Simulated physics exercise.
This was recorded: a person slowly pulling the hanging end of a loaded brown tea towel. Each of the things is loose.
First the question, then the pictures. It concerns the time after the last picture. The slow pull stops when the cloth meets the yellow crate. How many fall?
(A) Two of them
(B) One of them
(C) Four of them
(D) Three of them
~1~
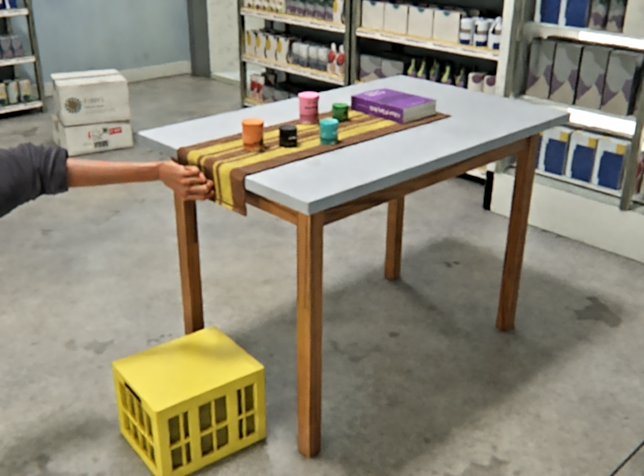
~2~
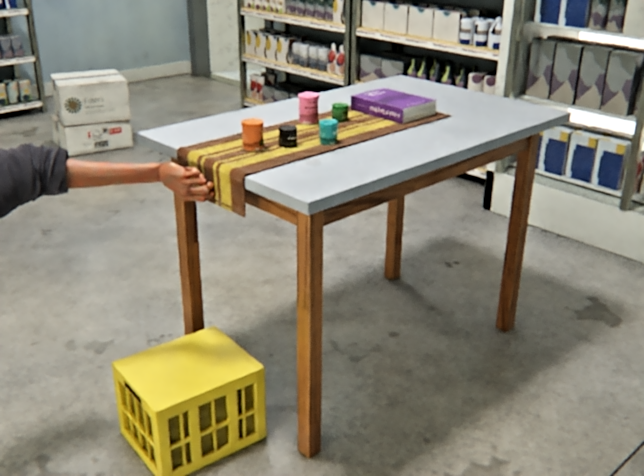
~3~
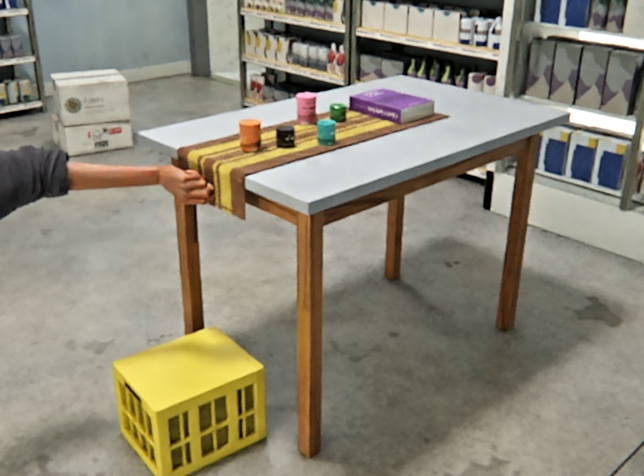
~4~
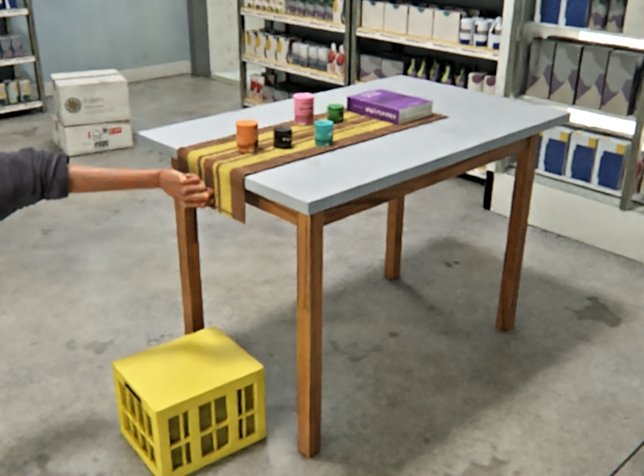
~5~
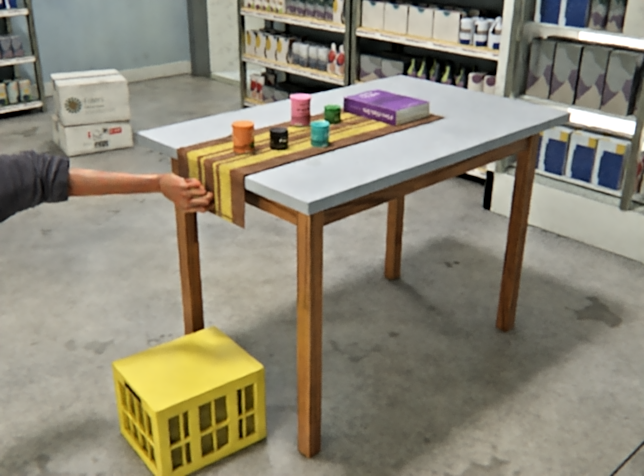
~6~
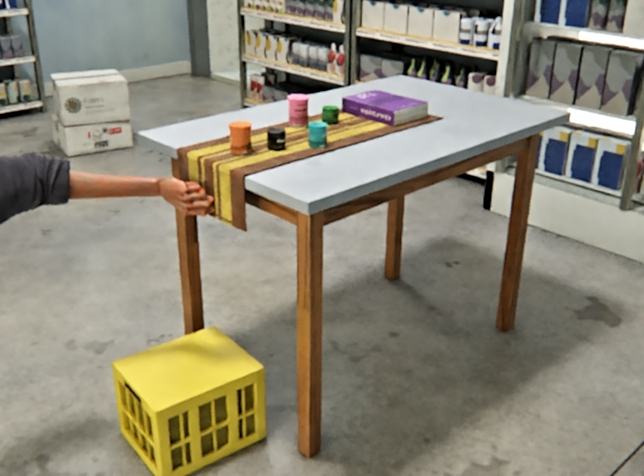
Four of them.
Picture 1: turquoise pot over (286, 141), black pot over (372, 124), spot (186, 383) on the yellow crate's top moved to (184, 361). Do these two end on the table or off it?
Looks like the turquoise pot ends up down, and the black pot hangs in there.
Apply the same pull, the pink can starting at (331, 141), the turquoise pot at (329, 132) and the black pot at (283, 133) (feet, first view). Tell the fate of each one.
Pink can lost, turquoise pot lost, black pot lost.
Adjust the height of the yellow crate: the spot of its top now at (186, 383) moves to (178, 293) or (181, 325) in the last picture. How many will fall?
Numbers: 1; 2.
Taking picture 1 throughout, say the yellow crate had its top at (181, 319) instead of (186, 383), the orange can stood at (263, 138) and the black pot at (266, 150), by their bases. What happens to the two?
The orange can? Lost. The black pot? Lost.
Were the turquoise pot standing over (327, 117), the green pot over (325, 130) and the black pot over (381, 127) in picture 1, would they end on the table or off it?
So, the turquoise pot makes it through, the green pot ends up down, the black pot makes it through.
Early on, hem near (213, 262); orange can gone.
Midway, hem near (214, 315); orange can, black pot and turquoise pot gone.
Finally, hem on the crate; orange can, black pot, turquoise pot and pink can gone. The table loses four.
